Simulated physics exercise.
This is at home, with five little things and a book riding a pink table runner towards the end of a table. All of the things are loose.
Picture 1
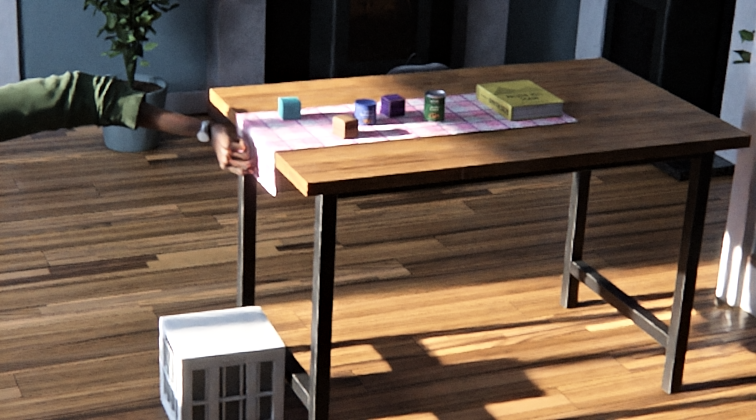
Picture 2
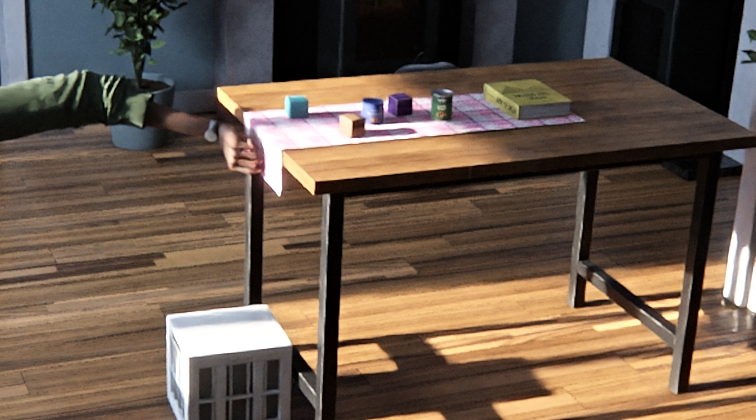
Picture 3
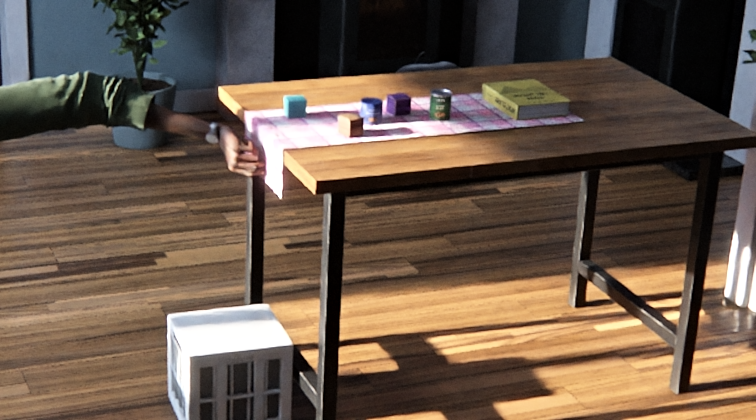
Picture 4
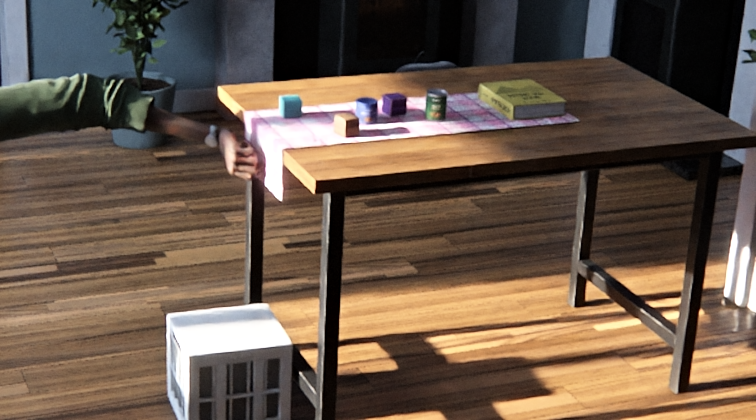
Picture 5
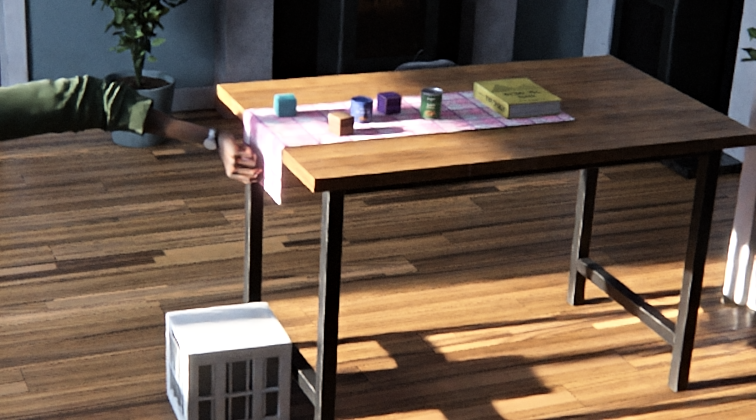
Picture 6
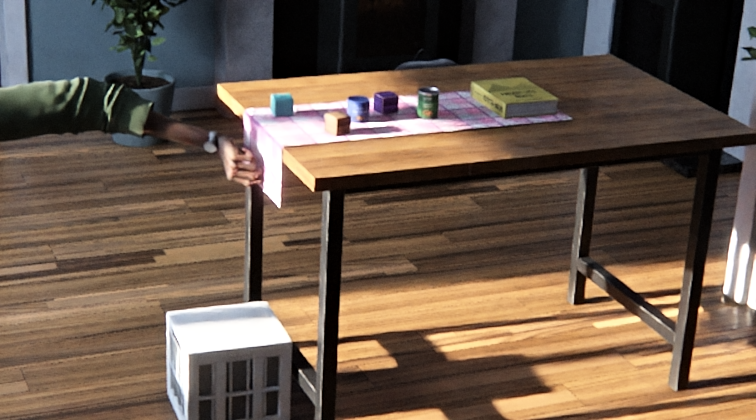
In the video, a hand at the left grips the hanging end of a pink checked runner on a wooden table and draws it slightly downward, and the small cubes, pot, can and yellow book on it shift slightly left.
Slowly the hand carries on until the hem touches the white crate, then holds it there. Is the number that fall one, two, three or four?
It is four.
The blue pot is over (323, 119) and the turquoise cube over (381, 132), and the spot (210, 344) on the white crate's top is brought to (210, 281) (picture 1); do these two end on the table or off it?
The blue pot does not stay aboard, and the turquoise cube stays aboard.
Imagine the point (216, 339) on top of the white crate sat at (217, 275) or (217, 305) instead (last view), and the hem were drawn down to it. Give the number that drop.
Respectively 2 and 3.
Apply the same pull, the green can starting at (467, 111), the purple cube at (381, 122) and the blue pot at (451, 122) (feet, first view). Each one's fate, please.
First the green can, which is kept, then the purple cube, which is lost, and finally the blue pot, which is kept.
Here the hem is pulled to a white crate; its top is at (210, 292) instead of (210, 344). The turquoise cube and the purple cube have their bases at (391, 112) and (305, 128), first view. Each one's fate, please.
The turquoise cube? Safe. The purple cube? Lost.
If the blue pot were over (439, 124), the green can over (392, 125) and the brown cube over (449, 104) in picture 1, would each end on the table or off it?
The blue pot remains up, the green can comes down, the brown cube keeps its place on top.
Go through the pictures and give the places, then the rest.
The first frame shows hem (275, 196); turquoise cube (290, 100); brown cube (346, 118); blue pot (366, 102); purple cube (393, 97); green can (435, 93); top of the crate (210, 344).
The second frame shows hem (280, 196); turquoise cube (297, 98).
The third frame shows hem (281, 198); brown cube (351, 116).
The fourth frame shows hem (282, 201); blue pot (367, 101); top of the crate (217, 341).
The fifth frame shows hem (280, 204); purple cube (390, 95).
The sixth frame shows hem (280, 207); turquoise cube (282, 96); brown cube (338, 115); blue pot (359, 99); purple cube (387, 94); green can (429, 90).
Soon after, hem near (256, 261); turquoise cube and brown cube gone.
Then, hem on the crate; turquoise cube, brown cube, blue pot and purple cube gone.
At rest, hem on the crate; turquoise cube, brown cube, blue pot and purple cube gone. The table loses four.
